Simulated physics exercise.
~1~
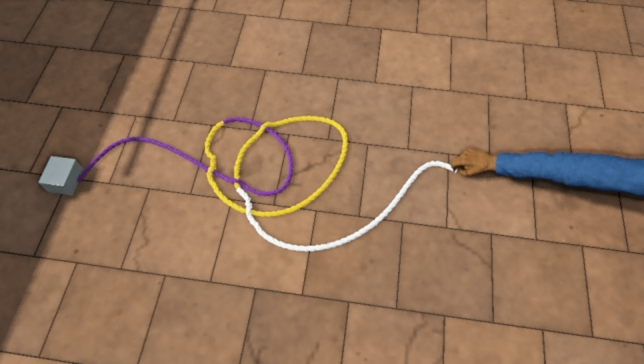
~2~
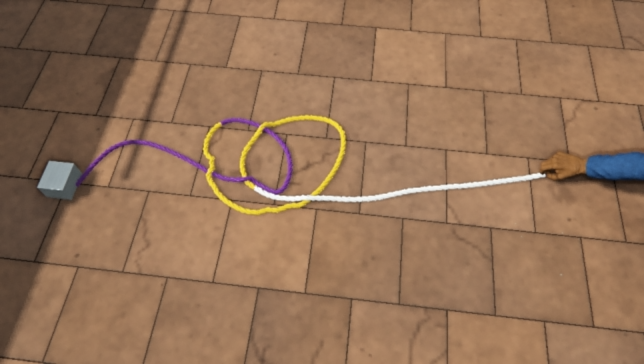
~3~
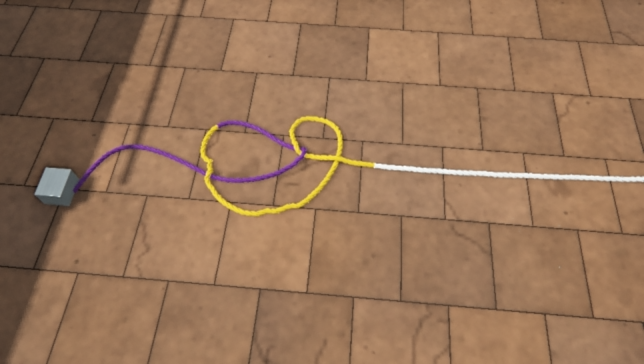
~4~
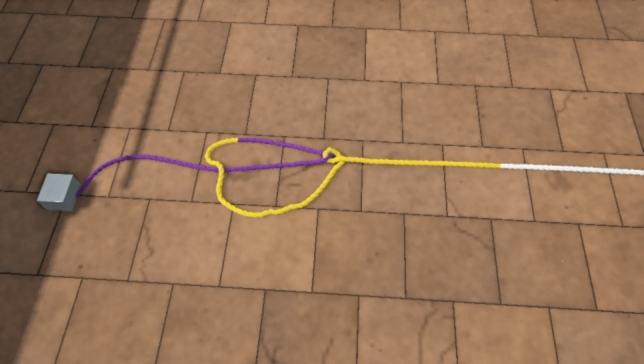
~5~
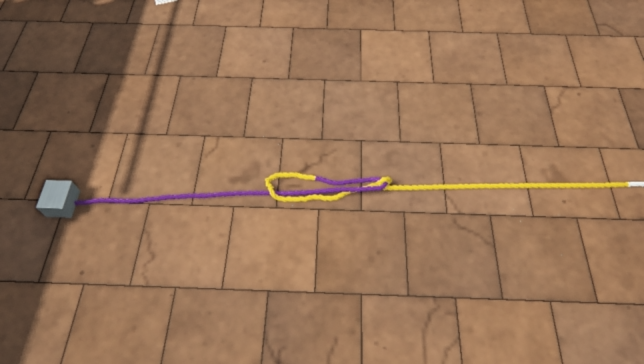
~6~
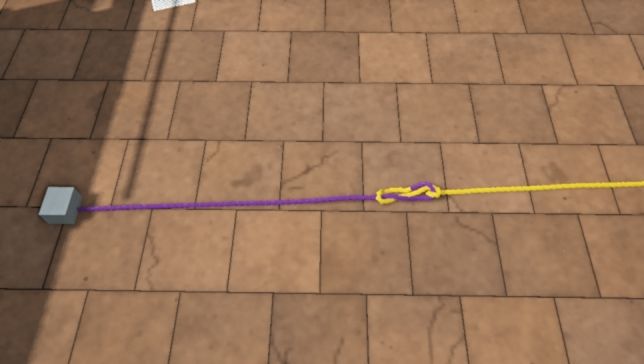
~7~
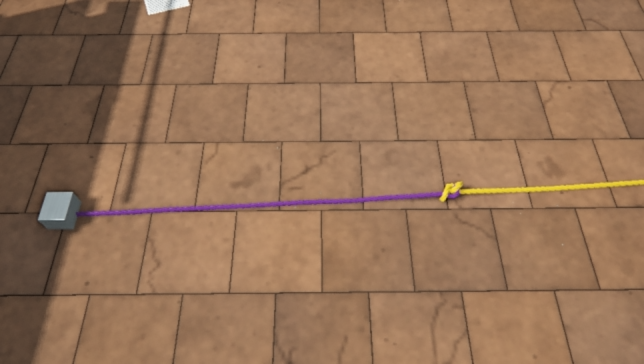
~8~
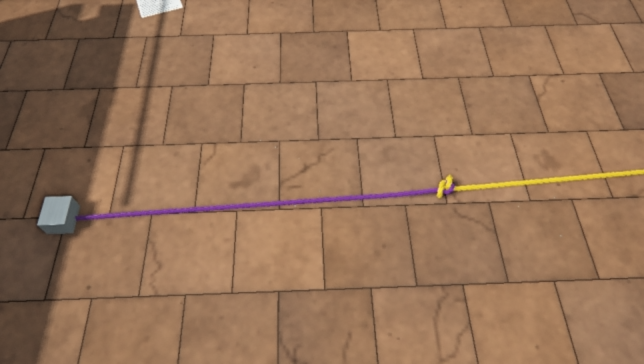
A rope coloured purple, yellow and white lies in overlapping loops on a floor of brown stone tiles, seen from above at a slant. Its purple end is fixed to a small grey block at the left, while a hand in a blue sleeve holds the white end at the right. The hand pulls the white end rightward and passes out of view. The loops slide, shrink and draw into a narrow twist, as the view drifts slightly. The twist cinches into a small yellow knot right of centre, leaving the rope taut on both sides.
